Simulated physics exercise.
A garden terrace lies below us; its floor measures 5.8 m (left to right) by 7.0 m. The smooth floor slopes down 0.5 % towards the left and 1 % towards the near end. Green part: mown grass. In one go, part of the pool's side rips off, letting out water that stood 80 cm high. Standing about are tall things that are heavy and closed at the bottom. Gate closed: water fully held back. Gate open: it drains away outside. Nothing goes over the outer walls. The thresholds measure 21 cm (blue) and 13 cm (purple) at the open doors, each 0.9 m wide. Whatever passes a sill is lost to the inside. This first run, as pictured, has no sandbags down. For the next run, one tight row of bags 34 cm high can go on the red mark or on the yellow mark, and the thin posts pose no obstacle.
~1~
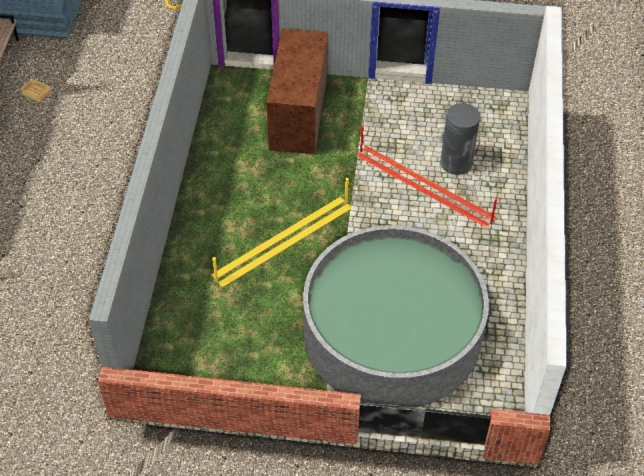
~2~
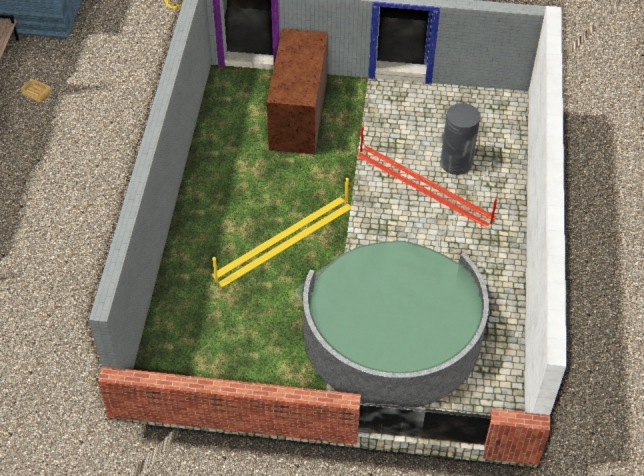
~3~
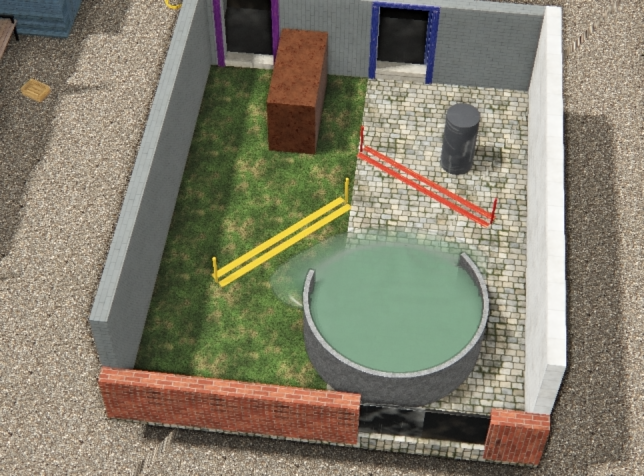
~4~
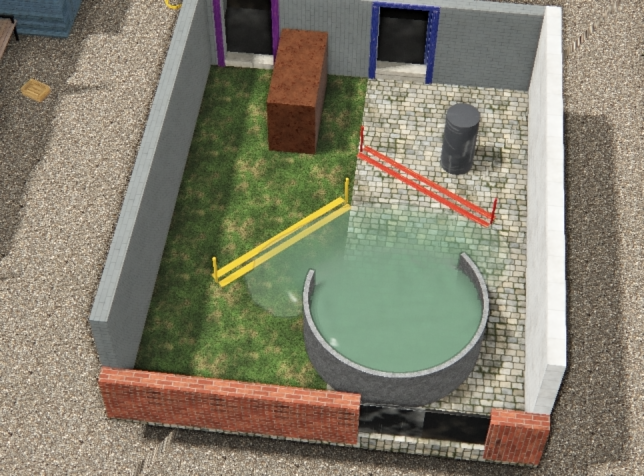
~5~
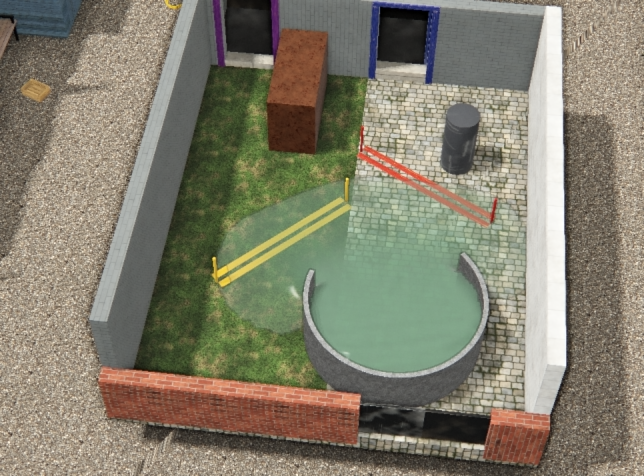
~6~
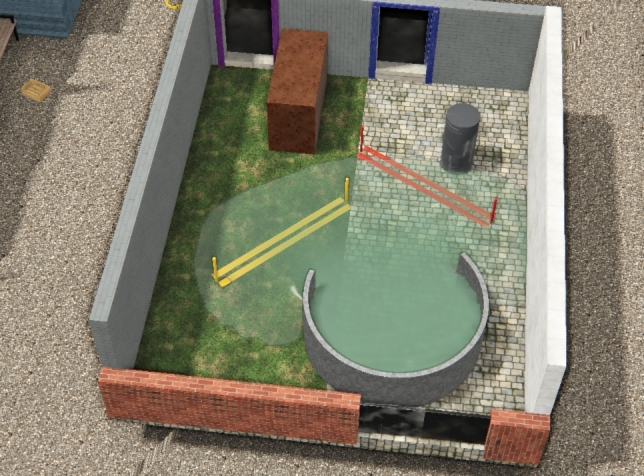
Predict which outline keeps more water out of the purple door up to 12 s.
The row does better on yellow.
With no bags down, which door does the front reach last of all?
The purple door.
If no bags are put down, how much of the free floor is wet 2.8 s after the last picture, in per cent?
Wet share: Near 85 %.
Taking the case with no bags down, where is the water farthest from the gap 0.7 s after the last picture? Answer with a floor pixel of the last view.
(520, 94).
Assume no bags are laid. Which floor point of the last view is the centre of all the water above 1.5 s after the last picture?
Centre of the water: Close to (361, 219).
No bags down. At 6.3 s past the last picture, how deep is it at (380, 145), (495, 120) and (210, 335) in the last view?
11, 11 and 9 cm.
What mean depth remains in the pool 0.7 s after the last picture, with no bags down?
On average it sits near 40 cm.
Then, 0.7 s after the last picture water covers 65 % of the floor and is deepest (28 cm) near (453, 181) in the run without bags; in at the purple door, 0 L with no bags, 0 L with the row on red, 0 L on yellow.
Then, 1.5 s after the last picture water covers 75 % of the floor and is deepest (46 cm) near (369, 81) in the run without bags; in at the purple door, 0 L with no bags, 0 L with the row on red, 0 L on yellow.
Then, 2.8 s after the last picture water covers 85 % of the floor and is deepest (34 cm) near (445, 148) in the run without bags; in at the purple door, 7 L with no bags, 19 L with the row on red, 0 L on yellow.
Then, 6.3 s after the last picture water covers 100 % of the floor and is deepest (26 cm) near (513, 438) in the run without bags; in at the purple door, 37 L with no bags, 102 L with the row on red, 0 L on yellow.
Then, 11.3 s after the last picture water covers 100 % of the floor and is deepest (18 cm) near (225, 407) in the run without bags; in at the purple door, 37 L with no bags, 103 L with the row on red, 0 L on yellow.
